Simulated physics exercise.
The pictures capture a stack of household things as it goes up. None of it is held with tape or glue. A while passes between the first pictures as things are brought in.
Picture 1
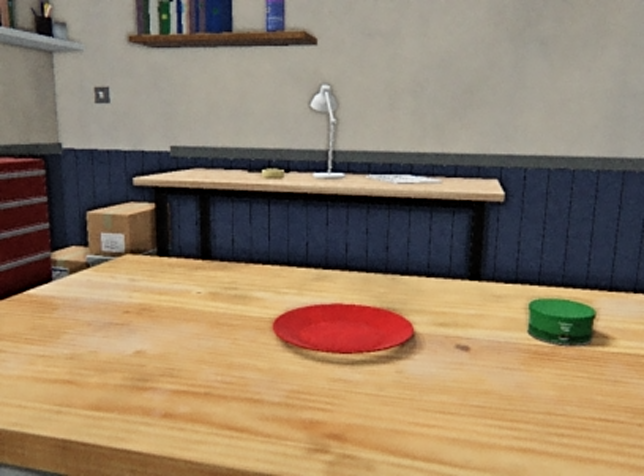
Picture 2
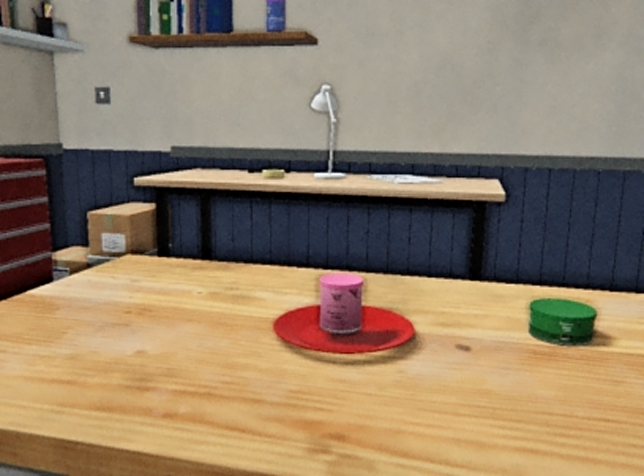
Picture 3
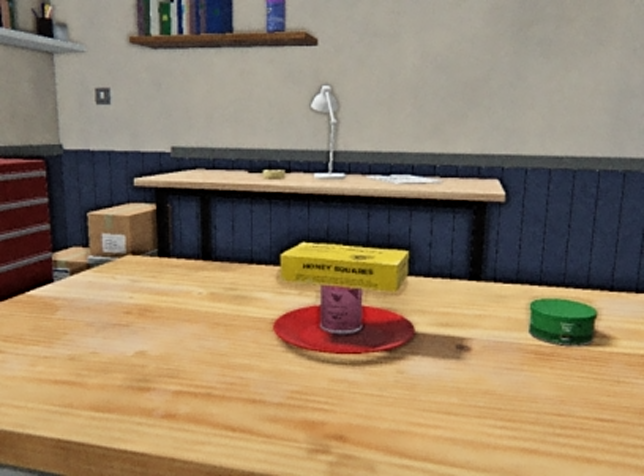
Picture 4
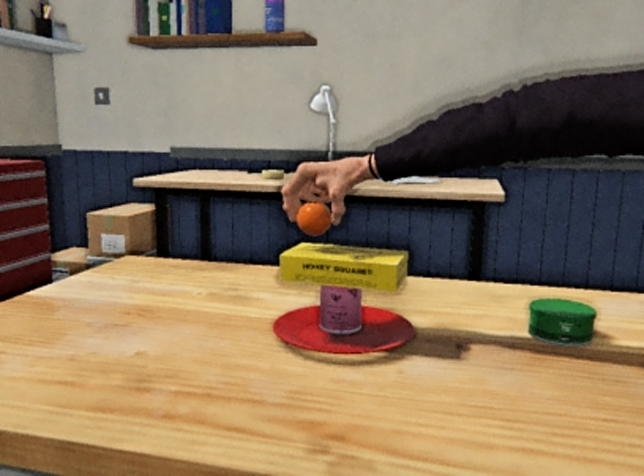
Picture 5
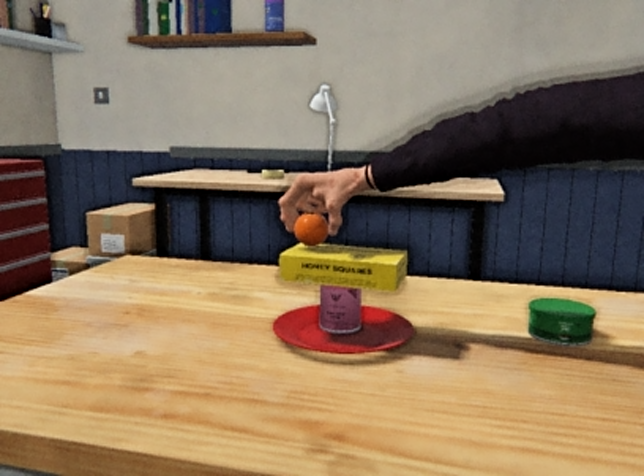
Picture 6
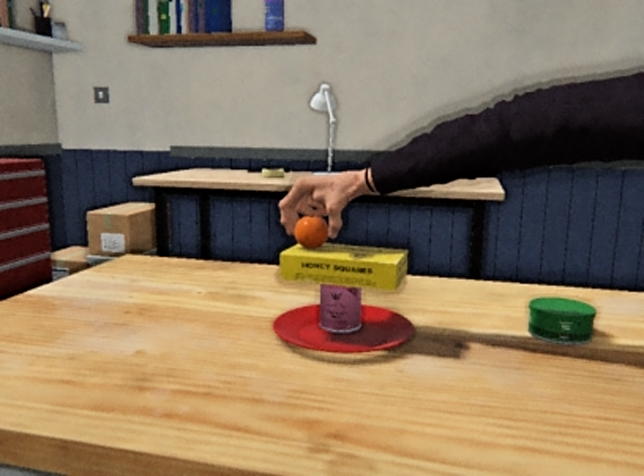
A dark-sleeved arm reaches in from the right during the later part of this steady, slightly raised view across a pale wooden table in a room with dark blue panelling and a white lamp behind. A pink can appears on the red plate near the centre, then a yellow packet lies across it, with a green tin to the right. The hand lowers an orange tomato onto the packet's left side and stays there, almost still.
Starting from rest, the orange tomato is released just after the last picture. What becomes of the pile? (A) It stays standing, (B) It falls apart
Answer: A.
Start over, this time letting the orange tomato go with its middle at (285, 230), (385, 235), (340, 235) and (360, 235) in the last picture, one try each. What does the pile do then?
In the first case the pile topples, in the second it remains standing, in the third it remains standing and in the fourth it remains standing.
Then, 0.50 s on from there, no change.
Then, 1.30 s on from there, orange tomato resting near (312, 233).
In the end, all 5 unmoved. At the end, from the last picture's camera, orange tomato near (312, 233). The pile stays up.
